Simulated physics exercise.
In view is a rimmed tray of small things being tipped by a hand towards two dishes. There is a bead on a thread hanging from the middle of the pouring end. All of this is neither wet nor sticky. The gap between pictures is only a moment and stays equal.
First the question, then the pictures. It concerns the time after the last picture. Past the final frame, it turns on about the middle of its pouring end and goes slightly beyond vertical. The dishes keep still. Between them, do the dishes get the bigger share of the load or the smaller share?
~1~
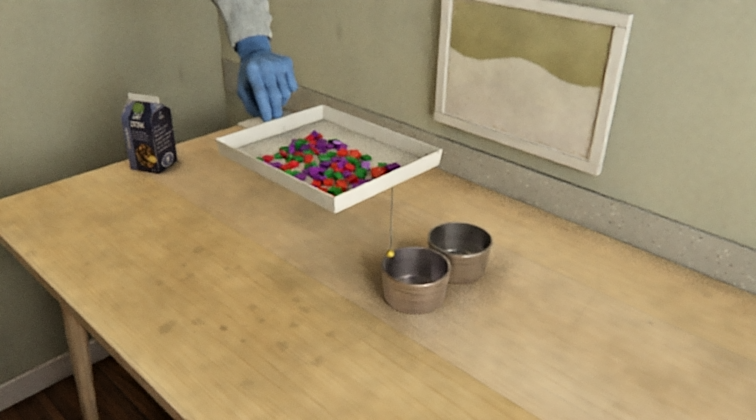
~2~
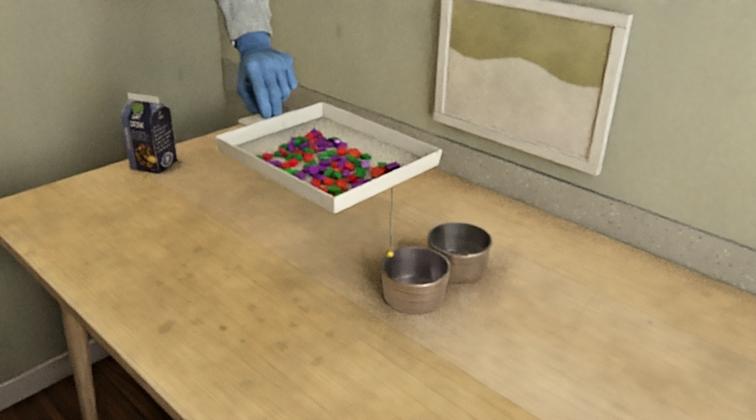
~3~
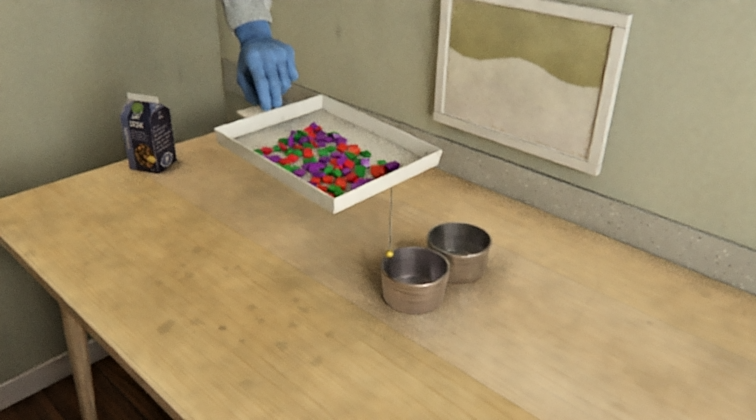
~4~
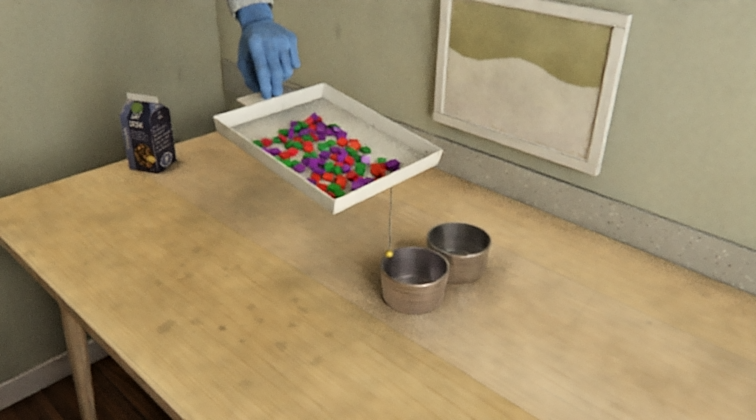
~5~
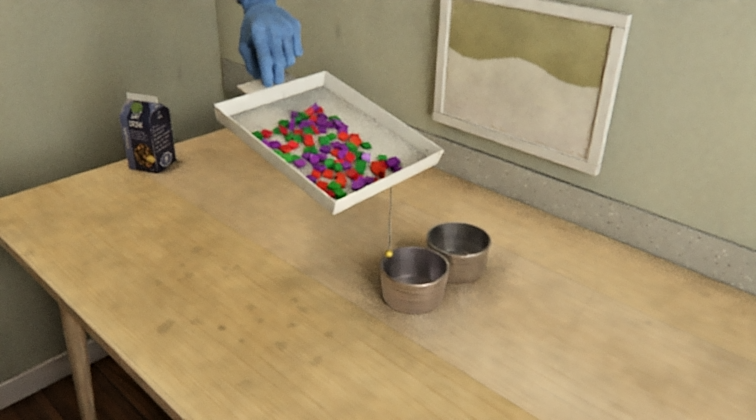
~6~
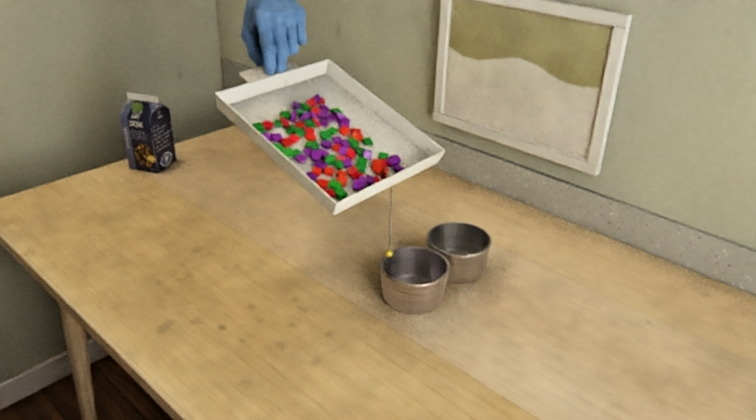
The smaller share.
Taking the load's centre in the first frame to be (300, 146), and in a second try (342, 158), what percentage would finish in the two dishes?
In order, about 30 and 30 in a hundred.
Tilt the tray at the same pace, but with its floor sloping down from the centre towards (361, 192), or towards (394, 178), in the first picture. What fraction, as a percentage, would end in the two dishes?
Around 10 per cent first, around 70 per cent next.
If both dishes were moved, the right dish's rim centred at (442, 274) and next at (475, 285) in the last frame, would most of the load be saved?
Earlier try a majority share, later try a minority share.
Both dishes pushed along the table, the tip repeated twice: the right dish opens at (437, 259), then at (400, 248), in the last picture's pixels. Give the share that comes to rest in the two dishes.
Around 70 and then 10 per cent.
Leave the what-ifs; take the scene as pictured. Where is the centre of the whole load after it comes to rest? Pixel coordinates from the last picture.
Centre at rest: Close to (397, 326).
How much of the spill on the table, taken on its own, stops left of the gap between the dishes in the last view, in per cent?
80 per cent or thereabouts.
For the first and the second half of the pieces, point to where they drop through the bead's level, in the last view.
Around (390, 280), followed by around (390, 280).
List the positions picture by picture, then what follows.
Corners of the pouring end at (335, 196) and (439, 150), level; middle of the load at (326, 165), mosaic tiles; left dish at (441, 291); right dish at (484, 262); bead on its thread at (390, 254), in the first picture.
Corners of the pouring end at (334, 196) and (439, 150), level; middle of the load at (325, 163), in the second picture.
Corners of the pouring end at (335, 197) and (439, 150), tipped barely, level across its low end; middle of the load at (325, 160), in the third picture.
Corners of the pouring end at (335, 199) and (440, 150), tipped a little, level across its low end; middle of the load at (325, 155), in the fourth picture.
Corners of the pouring end at (336, 200) and (441, 150), tipped a little, level across its low end; middle of the load at (325, 150), in the fifth picture.
Corners of the pouring end at (337, 201) and (442, 150), tipped clearly, level across its low end; middle of the load at (327, 145); left dish at (440, 291); right dish at (483, 262), in the sixth picture.
Soon after the last picture, tray tipped steeply; all on the tray.
A little later, tray tipped past a quarter turn; most on the tray; a stray few in the left dish; a small part outside both; a small part in the air.
Later still, tray tipped past a quarter turn; about a quarter in the left dish; most outside both.
At rest, tray tipped past a quarter turn; about a quarter in the left dish; none in the right dish; most outside both.
